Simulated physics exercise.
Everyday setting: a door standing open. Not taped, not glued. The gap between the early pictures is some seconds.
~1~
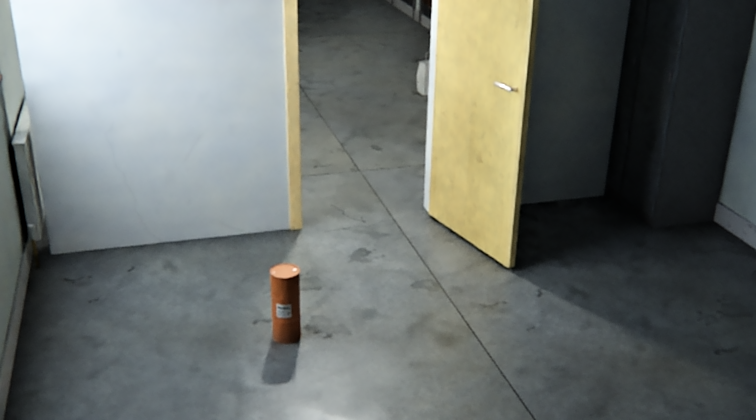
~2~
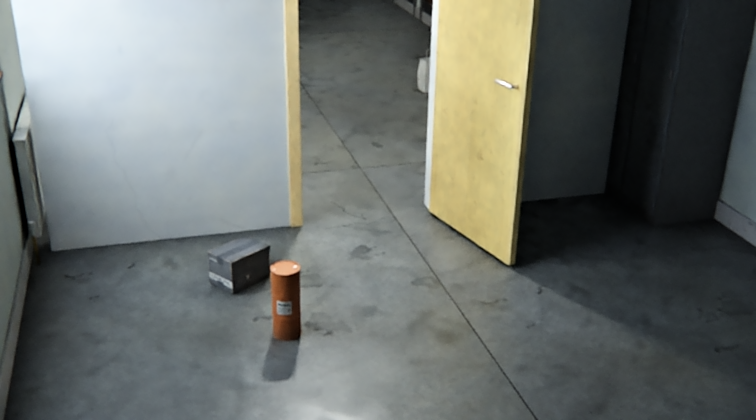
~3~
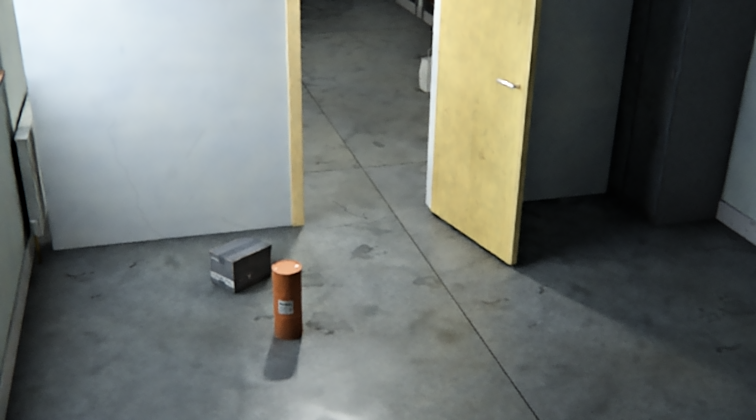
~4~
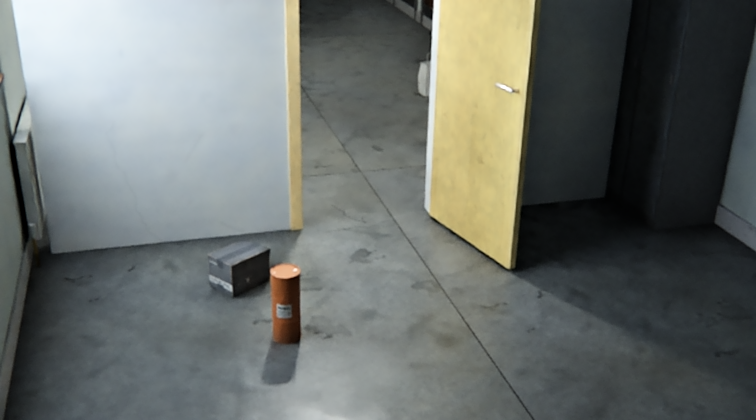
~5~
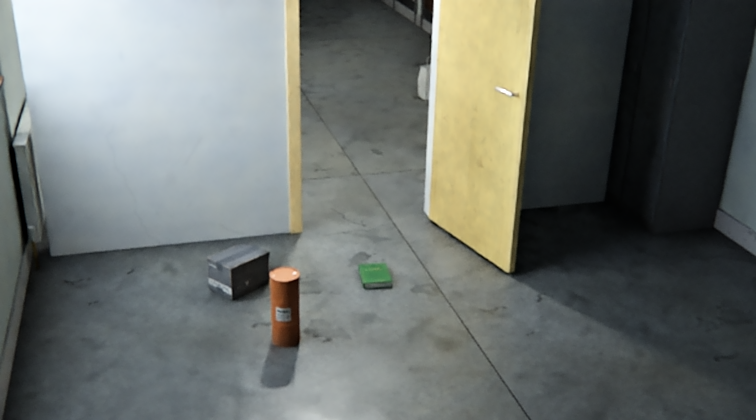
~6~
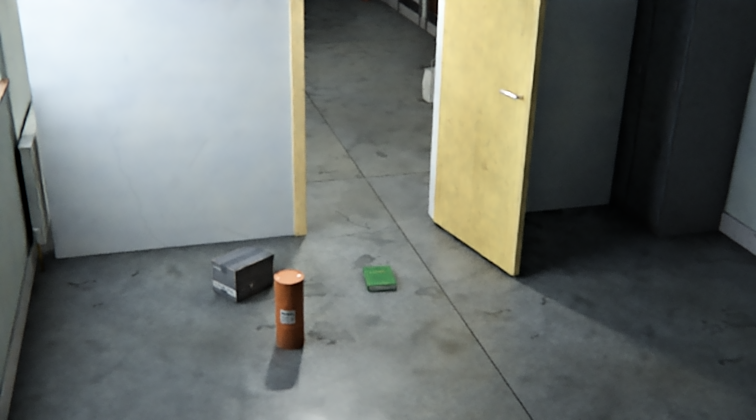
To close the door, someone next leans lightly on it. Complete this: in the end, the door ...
In the end, the door swings shut.
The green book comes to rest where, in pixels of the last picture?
It ends up near (348, 277).
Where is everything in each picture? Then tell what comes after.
In the first picture, door wide open and still; orange canister (286, 304).
In the second picture, door wide open and still; orange canister (286, 301); grey box (240, 264).
In the third picture, door wide open and still; orange canister (288, 300); grey box (241, 263).
In the fourth picture, door wide open and still; orange canister (286, 304); grey box (240, 267).
In the fifth picture, door wide open and still; orange canister (285, 307); grey box (239, 270).
In the sixth picture, door wide open and still; green book (379, 278); orange canister (290, 310).
Then, 1.20 s later than the last frame, door at 63°.
Then, 1.70 s later than the last frame, door at 38°; green book moved about its own width near (349, 277).
When it is over, door at 0°; moved from the start, green book; the other 2 as before. End places, in pixels of the last picture, green book near (348, 277).
